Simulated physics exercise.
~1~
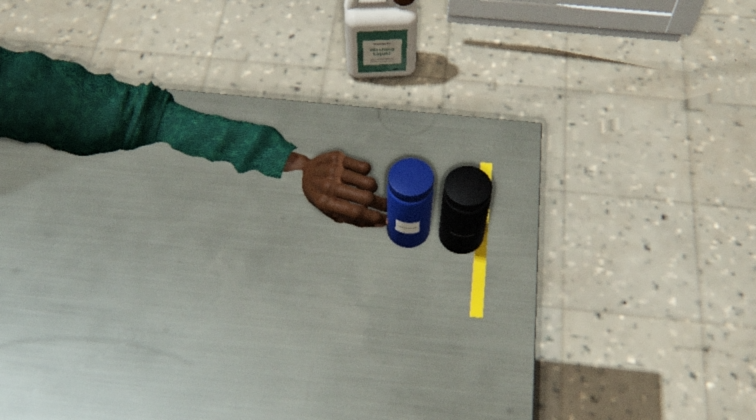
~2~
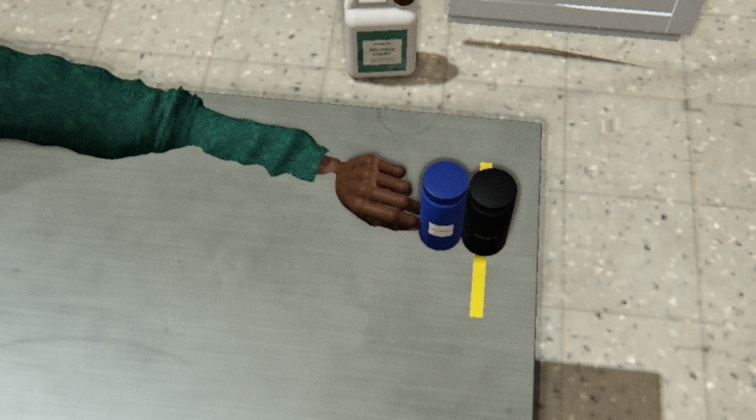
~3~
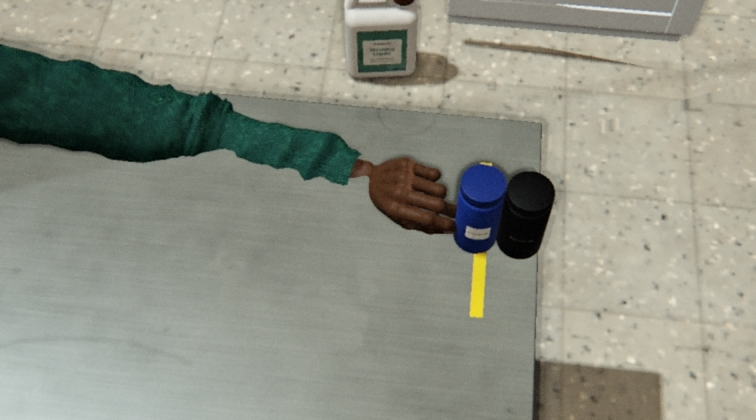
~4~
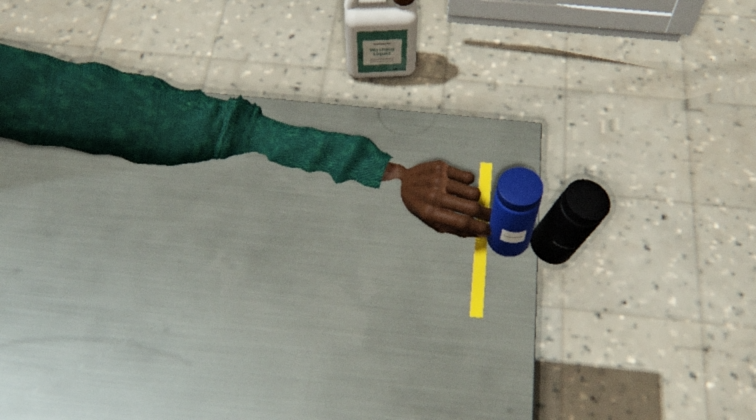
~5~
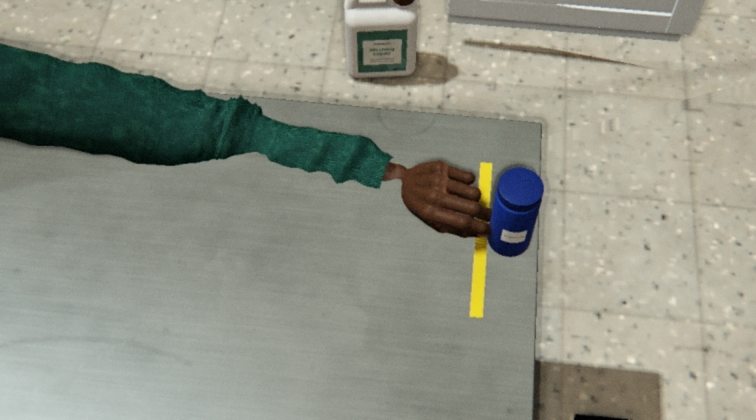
On a grey tabletop, a hand pushing a blue jar and a black jar right, the black one tipping and falling off.
